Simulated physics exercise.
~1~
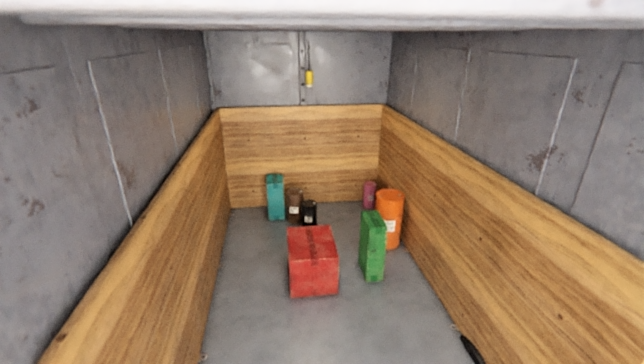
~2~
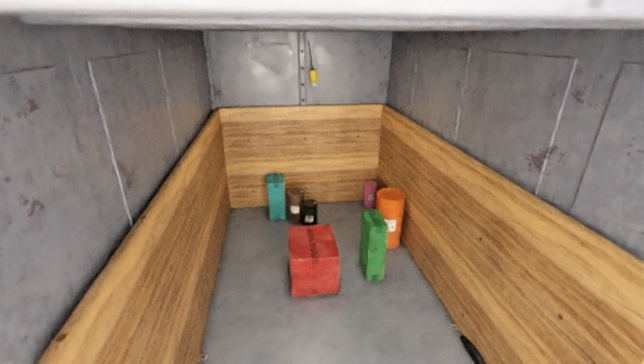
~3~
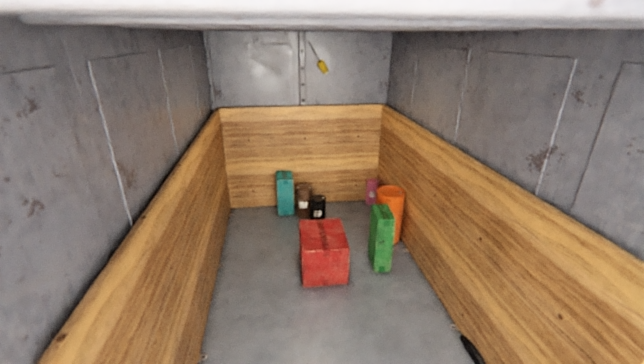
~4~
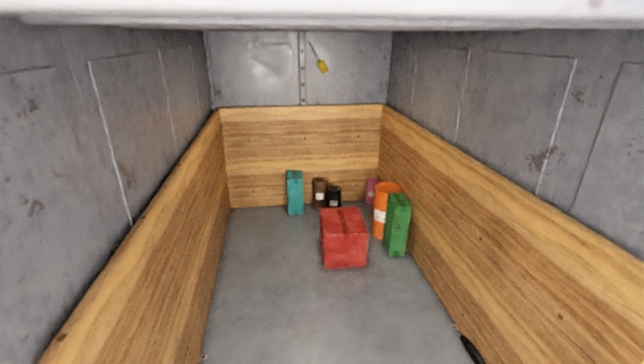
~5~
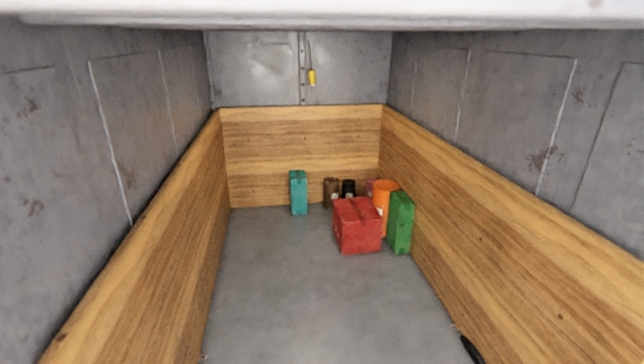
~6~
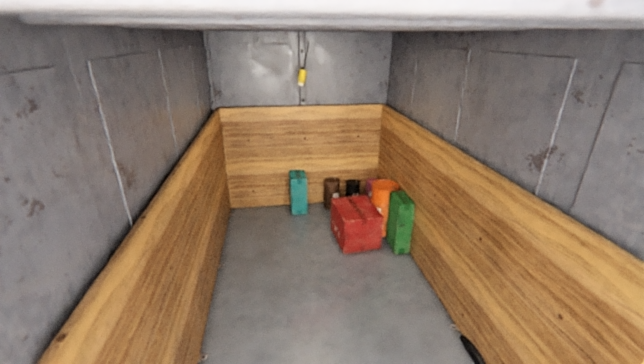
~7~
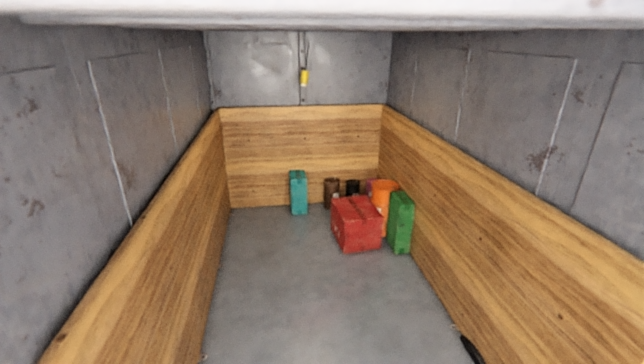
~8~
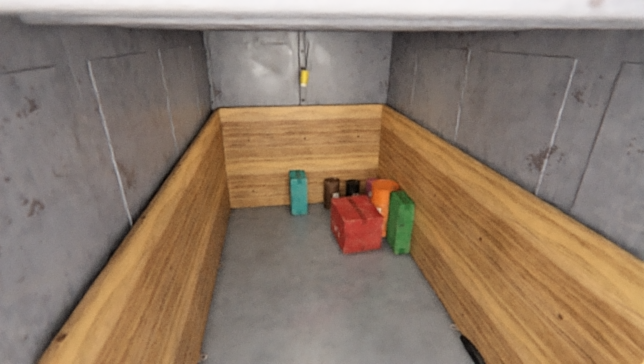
A red box and the smaller boxes and canisters around it sat in a wood-lined van bay, then slid forwards and to the right as a hanging yellow lamp swung, and stopped still upright, bunched near the right wall with the turquoise box apart.
